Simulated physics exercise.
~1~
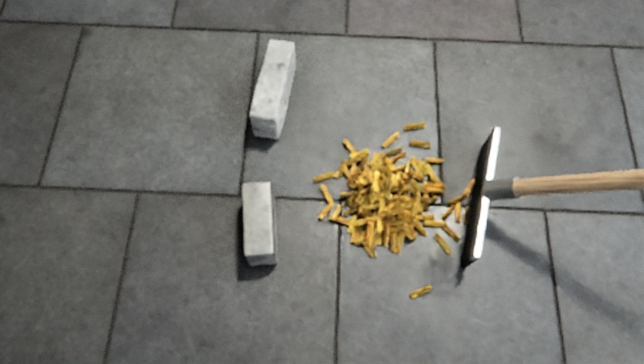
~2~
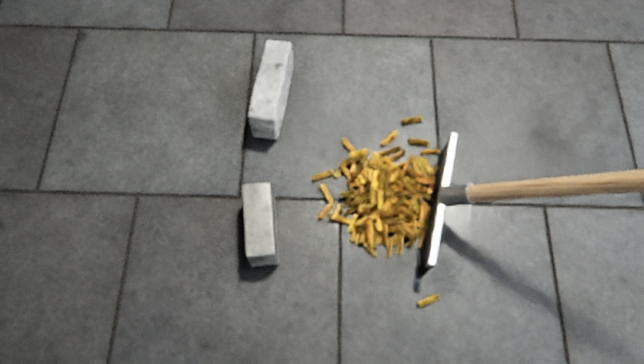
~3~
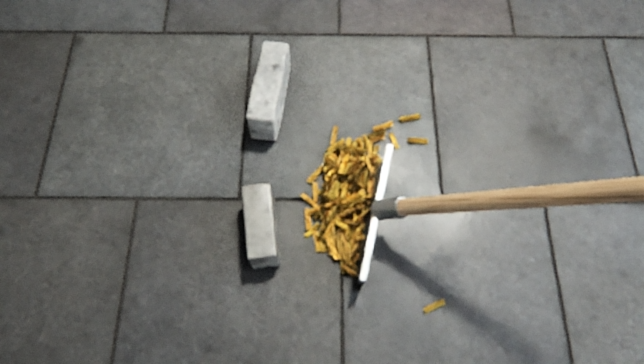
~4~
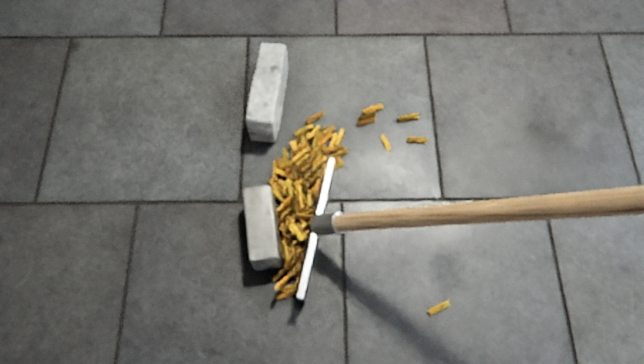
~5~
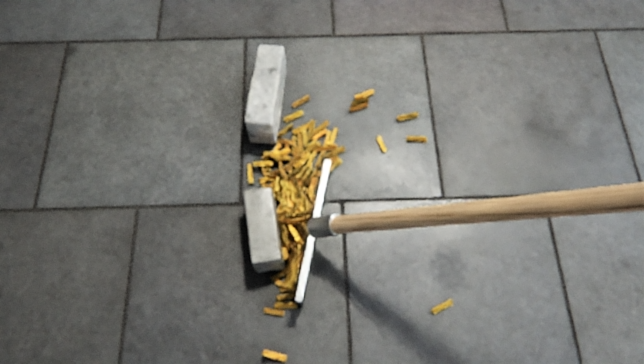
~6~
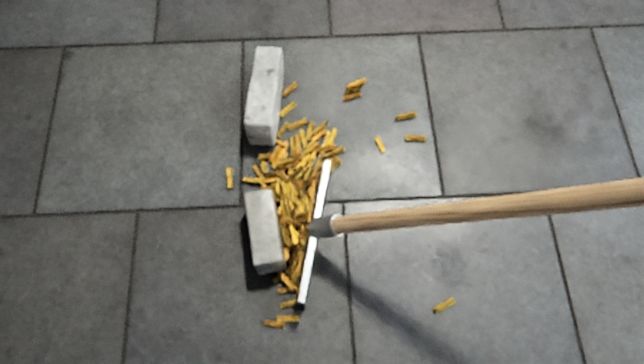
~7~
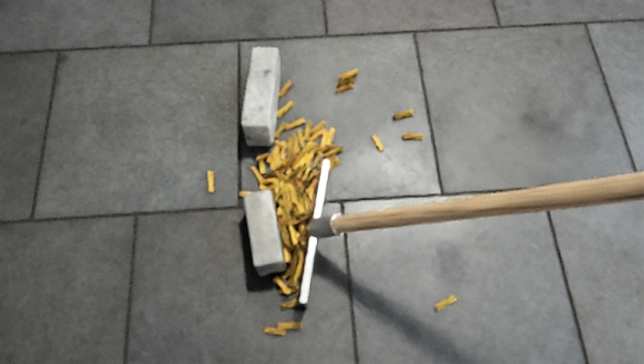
At first, a squeegee with a wooden handle stands to the right of a heap of yellow-brown dry pasta on grey paving slabs, with two pale blocks to the left. The blade slides left into the heap and pushes it toward the blocks, leaving a few stray pieces behind. It then stops just short of the near block, with the pasta packed against the blocks. Some pieces spill around the near block's lower end, and one slips out to the left through the gap. Most of the pasta ends up held between the blade and the blocks.
